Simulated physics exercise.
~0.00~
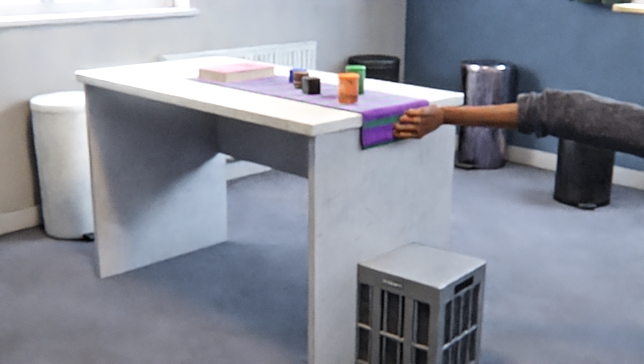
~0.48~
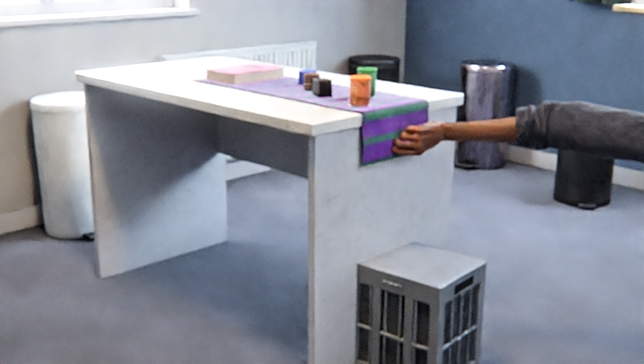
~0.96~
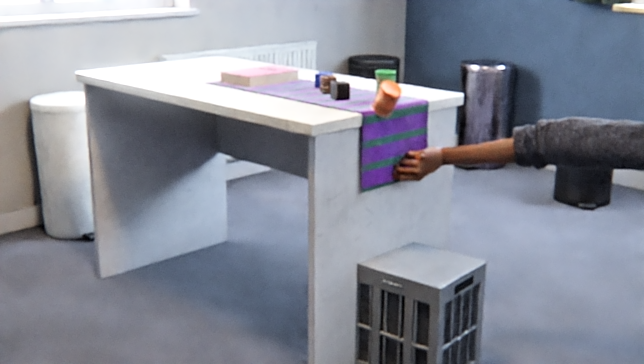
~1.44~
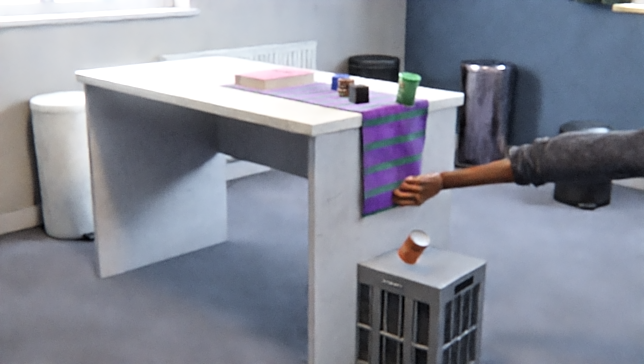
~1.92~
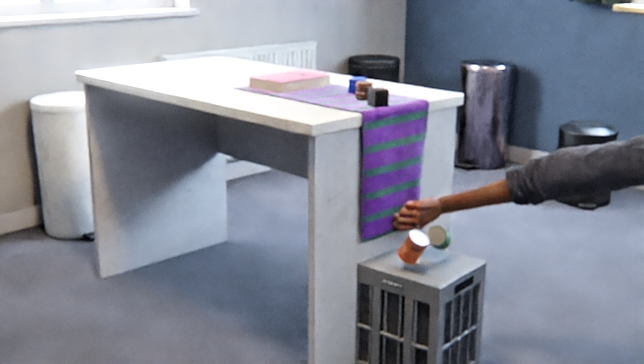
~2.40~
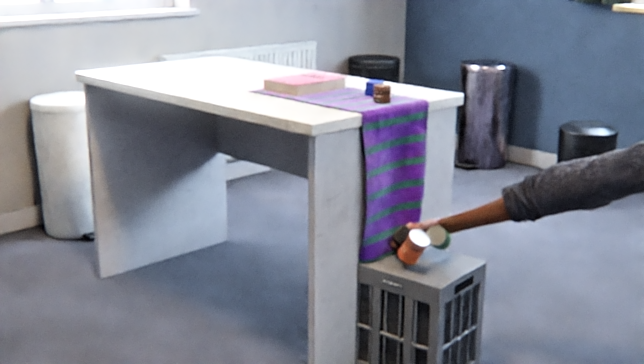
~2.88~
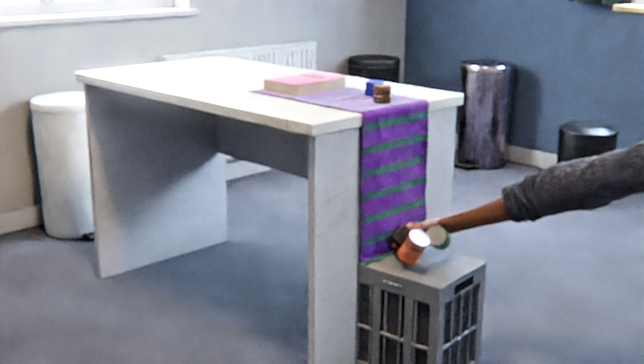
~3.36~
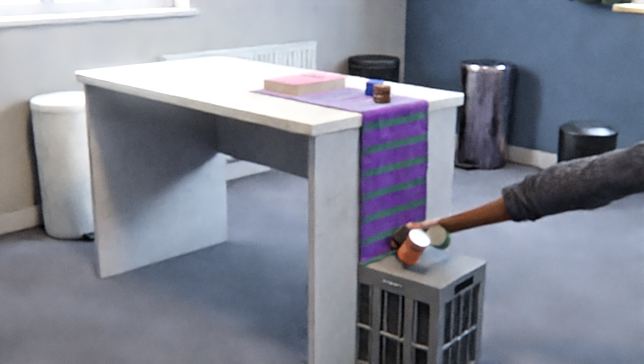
In the video, a hand steadily pulls a purple striped scarf over the end of a white desk, carrying small objects along. An orange can, a green can and a black cube drop onto the grey crate below, while a brown pot, a blue item and a book stay on the desk.
